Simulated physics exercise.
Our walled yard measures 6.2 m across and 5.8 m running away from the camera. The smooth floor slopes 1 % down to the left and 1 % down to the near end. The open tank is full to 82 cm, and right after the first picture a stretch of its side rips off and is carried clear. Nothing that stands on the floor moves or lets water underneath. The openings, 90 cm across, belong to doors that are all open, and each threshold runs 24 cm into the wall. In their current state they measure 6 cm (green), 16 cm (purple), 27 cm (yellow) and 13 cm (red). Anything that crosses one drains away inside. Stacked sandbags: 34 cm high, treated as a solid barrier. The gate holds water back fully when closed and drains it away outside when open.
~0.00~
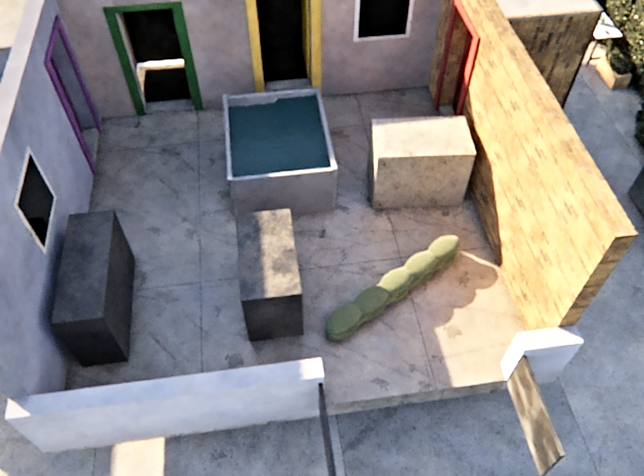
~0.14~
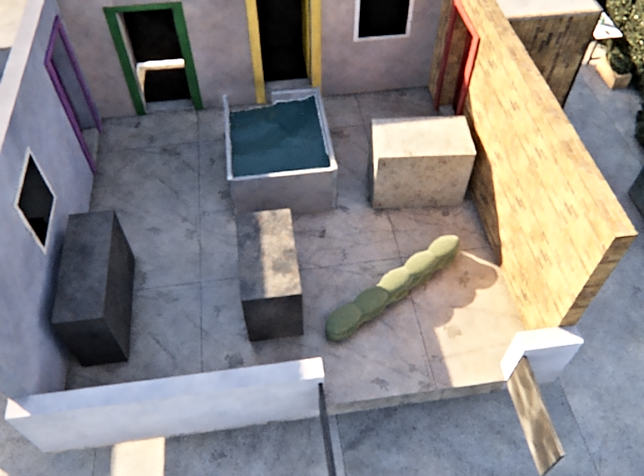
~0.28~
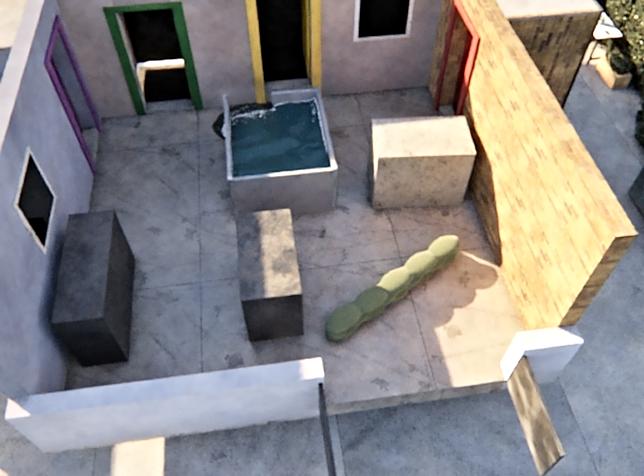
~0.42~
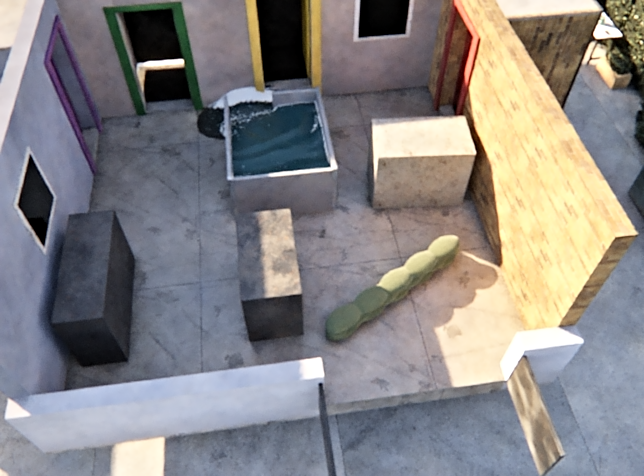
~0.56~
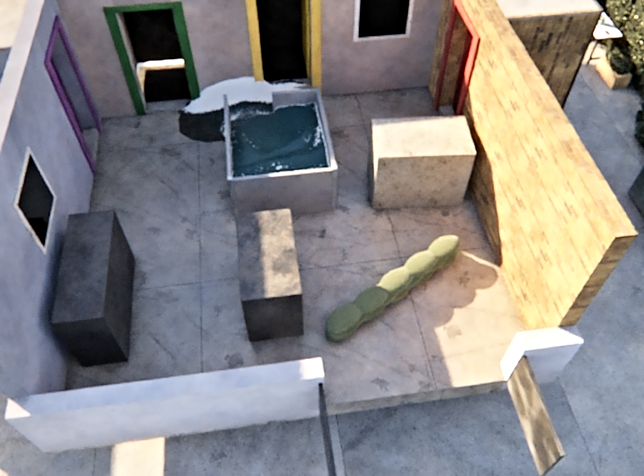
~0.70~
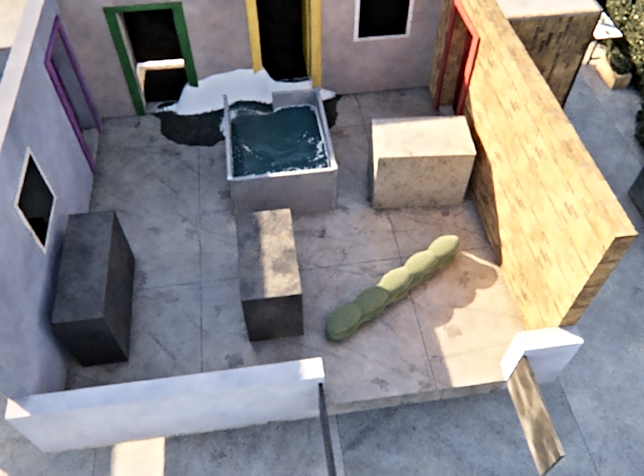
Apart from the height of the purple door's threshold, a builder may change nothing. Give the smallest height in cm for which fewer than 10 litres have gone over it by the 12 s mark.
About 28 cm.
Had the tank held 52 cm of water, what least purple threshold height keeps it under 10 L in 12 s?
The step needs to be some 17 cm.
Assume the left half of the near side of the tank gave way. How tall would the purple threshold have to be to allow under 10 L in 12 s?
About 7.0 cm.
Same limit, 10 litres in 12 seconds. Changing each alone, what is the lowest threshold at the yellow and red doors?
You'd want some 37 cm at yellow and some 16 cm at red.
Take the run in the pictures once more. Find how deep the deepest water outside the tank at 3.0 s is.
Max depth: Near 32 cm.
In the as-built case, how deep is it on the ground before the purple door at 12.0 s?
The depth there is around 7.0 cm.
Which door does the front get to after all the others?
The red door.
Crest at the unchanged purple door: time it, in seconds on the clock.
It peaks around 2.0 s.
After 1.4 s water covers 25 % of the floor, deepest (54 cm) near (249, 110); 24 cm at the purple door, 0 litres in over its 16 cm threshold.
After 3.0 s water covers 40 % of the floor, deepest (32 cm) near (249, 110); 24 cm at the purple door, 80 litres in over its 16 cm threshold.
After 12.0 s water covers 95 % of the floor, deepest (11 cm) near (61, 423); 7 cm at the purple door, 115 litres in over its 16 cm threshold.
At the purple door as built, the water arrived by 1.3 s and peaked near 29 cm at 2.0 s.
Run again over the same 12 s with other heights there, 17 litres in over 26 cm, 5 litres over 30.5 cm. The limit of 10 litres is kept from about 28 cm up.
